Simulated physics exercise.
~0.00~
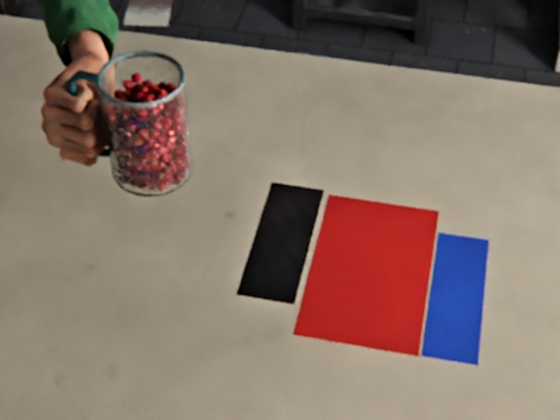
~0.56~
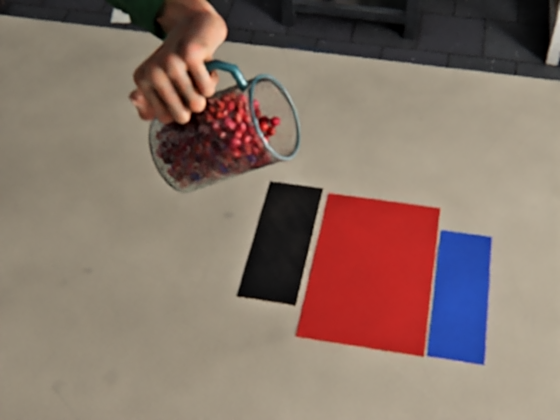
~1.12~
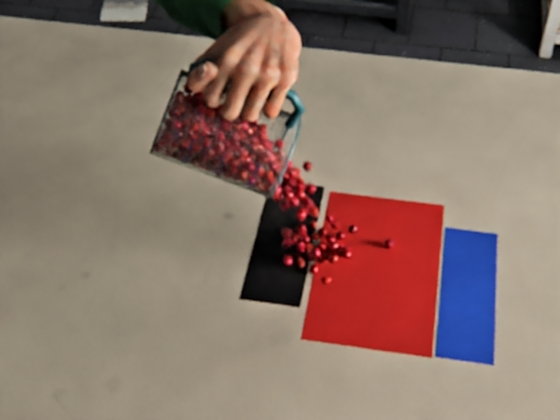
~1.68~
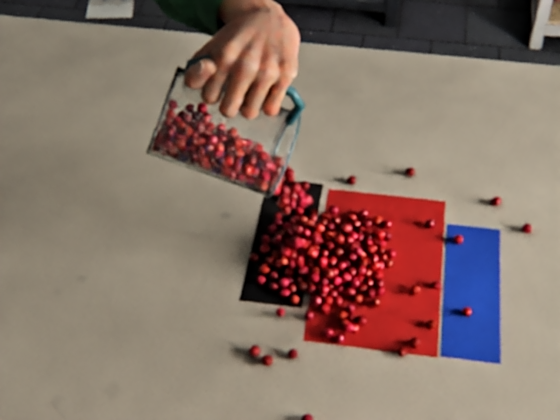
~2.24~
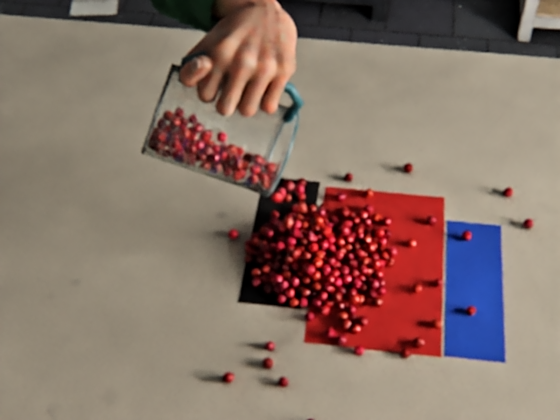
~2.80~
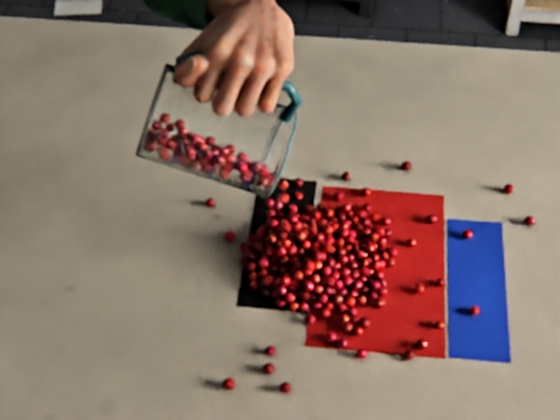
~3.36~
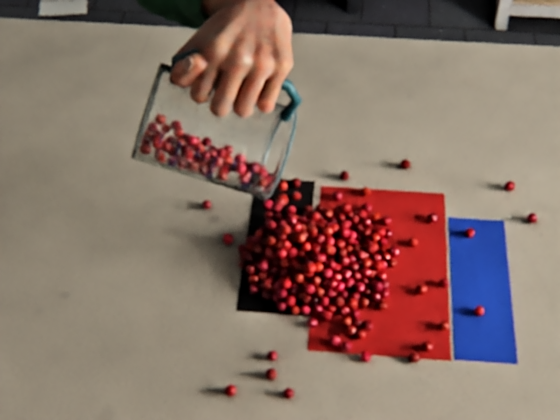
A hand carried a clear jug of cranberries to the right and tipped it, spilling most of them into a heap across the black and red mats, with a few scattered around the table and blue mat and some still in the jug.
